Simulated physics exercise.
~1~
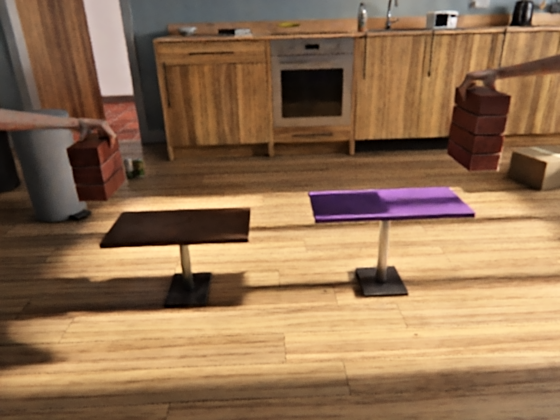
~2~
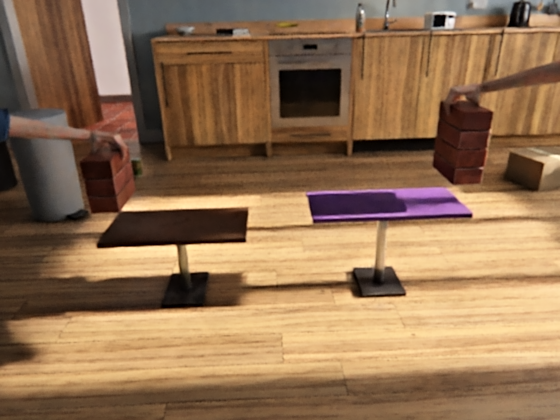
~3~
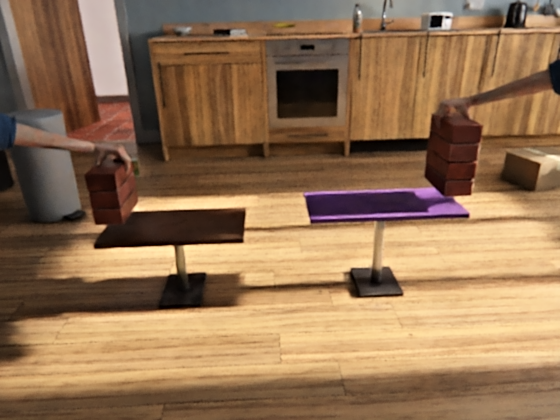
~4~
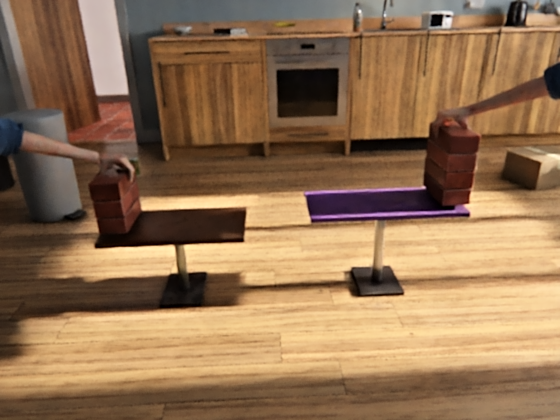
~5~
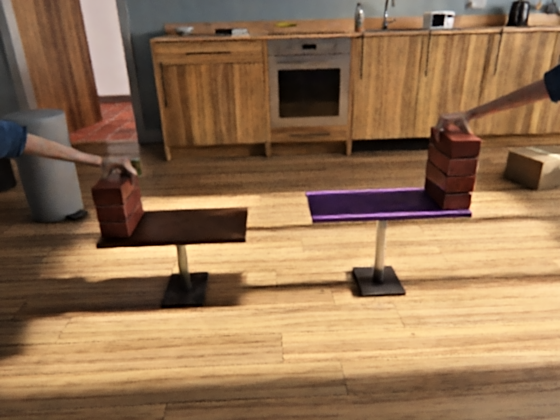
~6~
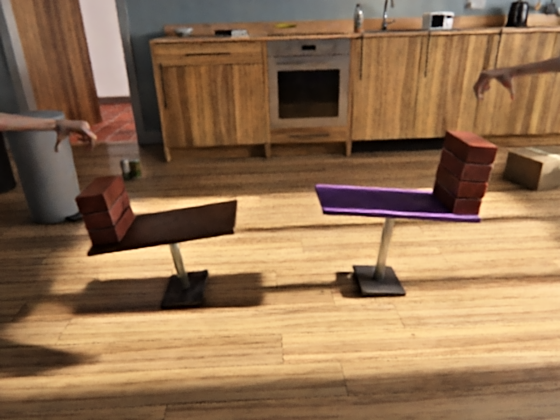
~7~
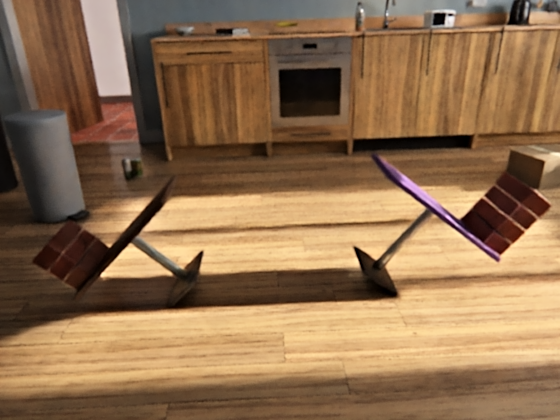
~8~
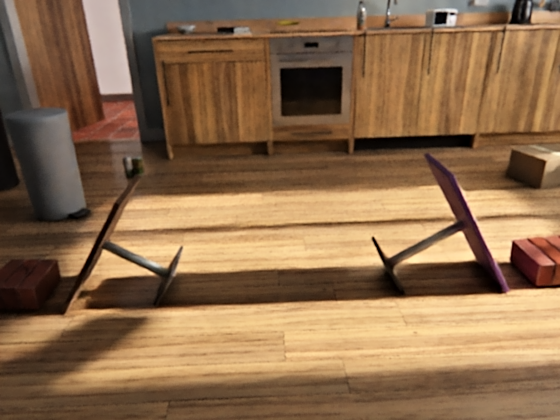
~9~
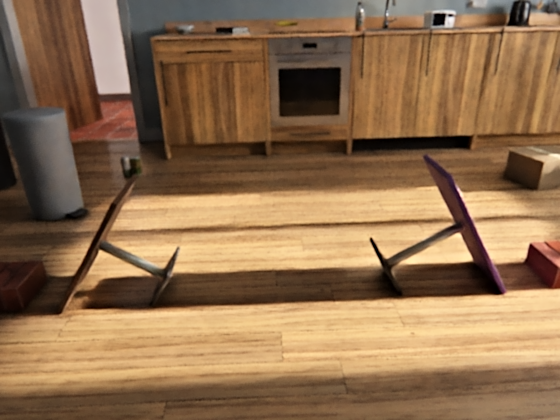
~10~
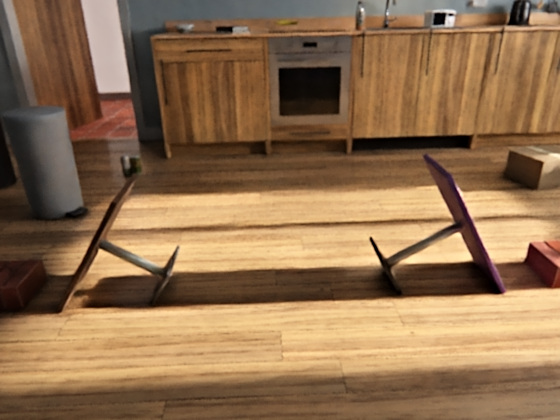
Two hands lowered stacks of red bricks onto the outer ends of a brown stand and a purple side table, then let go, and both pieces tipped outward and toppled, spilling the bricks onto the wooden floor.
